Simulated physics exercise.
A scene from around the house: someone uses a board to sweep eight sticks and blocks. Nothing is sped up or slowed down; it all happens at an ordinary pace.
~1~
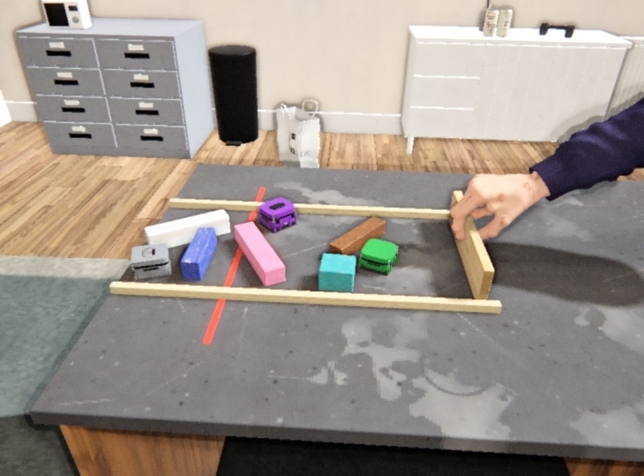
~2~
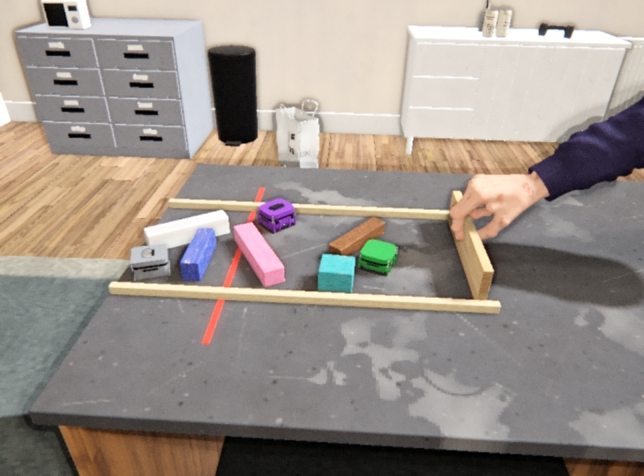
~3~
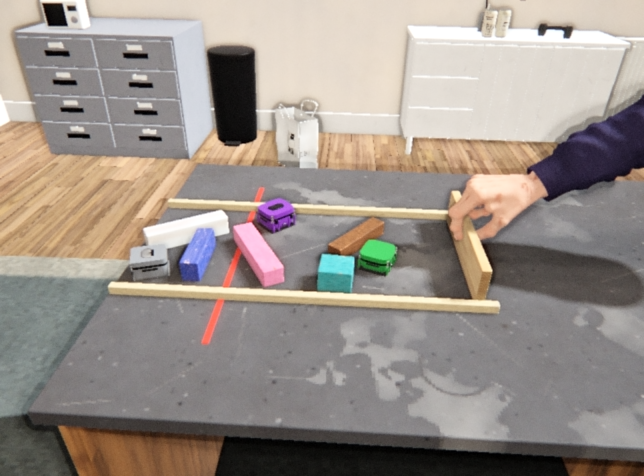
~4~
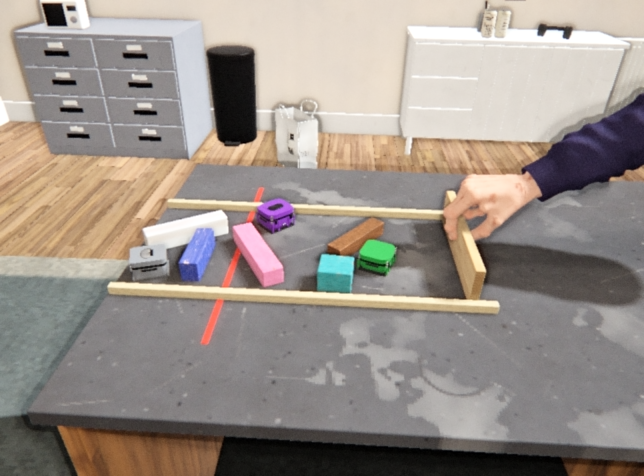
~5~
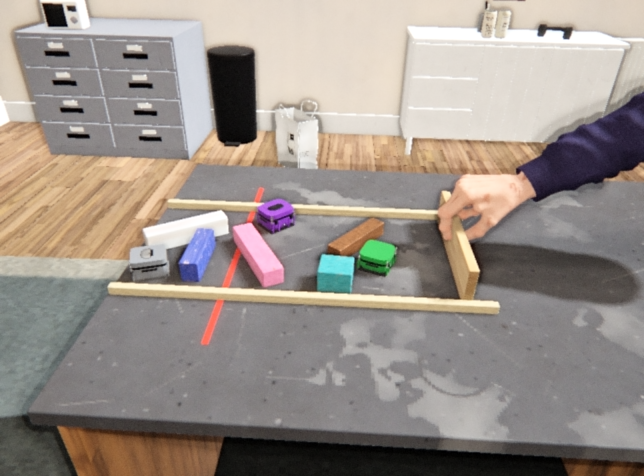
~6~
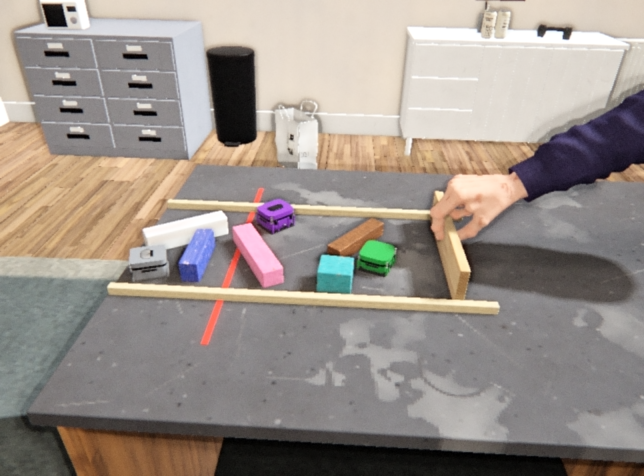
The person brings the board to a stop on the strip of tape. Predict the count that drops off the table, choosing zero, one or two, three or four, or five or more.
Falls: Zero.
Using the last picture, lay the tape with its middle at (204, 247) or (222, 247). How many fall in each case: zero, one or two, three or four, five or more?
First tape: Either three or four; second tape: One to two.
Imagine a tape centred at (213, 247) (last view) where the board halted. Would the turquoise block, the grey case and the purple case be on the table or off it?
What happens: The turquoise block does not come off, the grey case goes down, the purple case does not come off.
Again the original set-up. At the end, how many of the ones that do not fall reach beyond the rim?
It would come to 2.
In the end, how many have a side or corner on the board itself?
At rest, 3 are in contact.
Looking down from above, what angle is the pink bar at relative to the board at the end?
The angle is some 15°.
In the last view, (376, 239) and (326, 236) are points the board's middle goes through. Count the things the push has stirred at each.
Tally at point one: 2; at point two: 3.
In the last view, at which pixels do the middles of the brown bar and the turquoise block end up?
Same order as the question: First (221, 231), second (211, 269).
Early on, none off yet; grey case at rest near (150, 263); white stick at rest near (187, 231); blue bar at rest near (198, 254).
A while later, none off yet; grey case at rest near (150, 263); white stick at rest near (186, 231); blue bar moving near (189, 255).
Finally, the number that fall off is zero.
